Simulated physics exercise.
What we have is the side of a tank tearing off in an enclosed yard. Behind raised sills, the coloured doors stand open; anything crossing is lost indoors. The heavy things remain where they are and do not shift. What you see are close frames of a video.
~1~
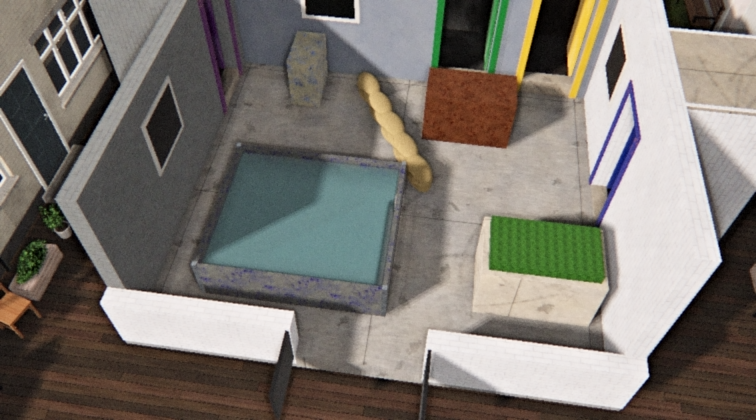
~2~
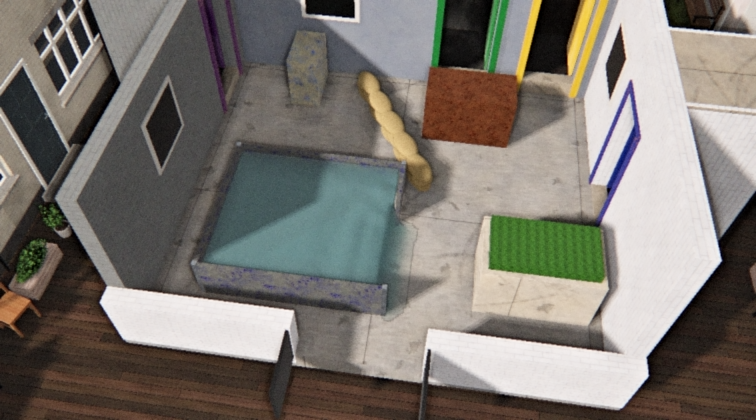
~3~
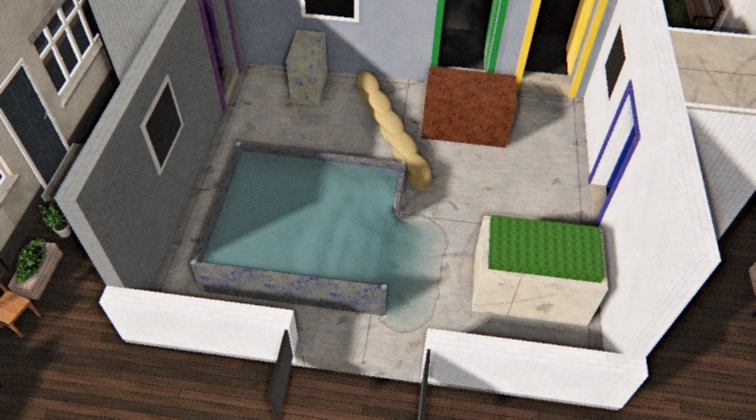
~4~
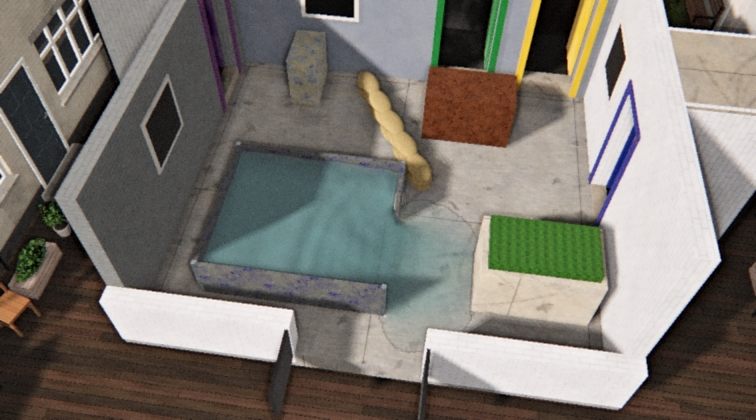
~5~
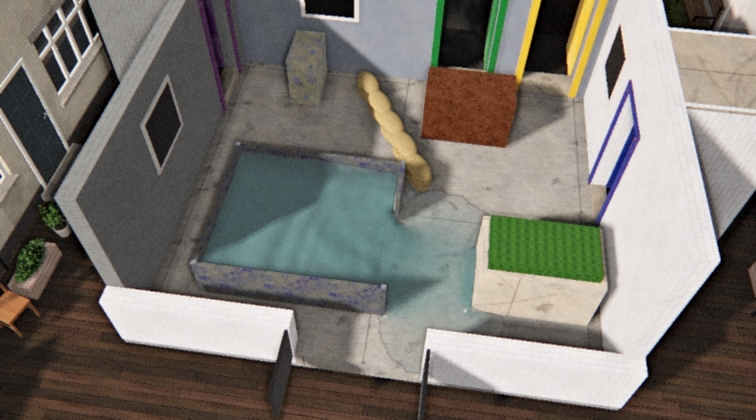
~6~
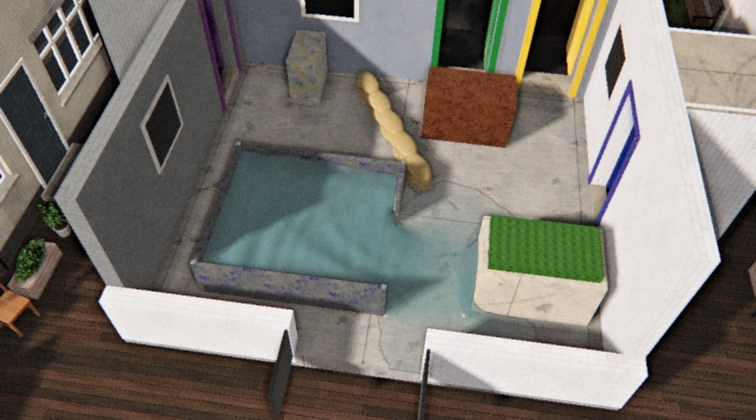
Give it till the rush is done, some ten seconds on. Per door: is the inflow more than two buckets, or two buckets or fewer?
Blue door: Over two buckets. Purple door: At most two buckets. Yellow door: At most two buckets. Green door: At most two buckets.
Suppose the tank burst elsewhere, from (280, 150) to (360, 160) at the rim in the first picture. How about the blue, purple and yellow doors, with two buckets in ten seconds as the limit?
The blue one remains below, the purple one exceeds the limit, and the yellow one remains below.
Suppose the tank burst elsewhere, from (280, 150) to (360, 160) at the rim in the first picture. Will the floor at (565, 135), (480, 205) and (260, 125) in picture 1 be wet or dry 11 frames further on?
Unwetted, unwetted, submerged.
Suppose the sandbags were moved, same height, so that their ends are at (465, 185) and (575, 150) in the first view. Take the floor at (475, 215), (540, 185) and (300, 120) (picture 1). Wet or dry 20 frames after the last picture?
Results in turn: Reached, then reached, then unreached.
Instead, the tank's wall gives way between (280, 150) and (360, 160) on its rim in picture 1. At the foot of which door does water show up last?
The blue-painted one.
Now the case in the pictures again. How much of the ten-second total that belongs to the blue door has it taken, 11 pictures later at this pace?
About 15 per cent.
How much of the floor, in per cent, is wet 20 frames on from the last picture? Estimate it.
I'd put it at roughly 50 per cent.
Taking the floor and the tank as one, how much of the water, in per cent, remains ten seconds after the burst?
72 %.
A moment on, water covers 25 % of the floor; the blue door wet at the sill, nothing in, the purple door not reached, the yellow door not reached, the green door not reached.
Next, water covers 40 % of the floor; the blue door over two buckets in, the purple door not reached, the yellow door not reached, the green door not reached.
Then, water covers 50 % of the floor; the blue door far over two buckets in, the purple door not reached, the yellow door wet at the sill, nothing in, the green door not reached.
Later, water covers 70 % of the floor; the blue door far over two buckets in, the purple door not reached, the yellow door under two buckets in, the green door wet at the sill, nothing in.
In the end, water covers 85 % of the floor; the blue door far over two buckets in, the purple door wet at the sill, nothing in, the yellow door under two buckets in, the green door wet at the sill, nothing in.
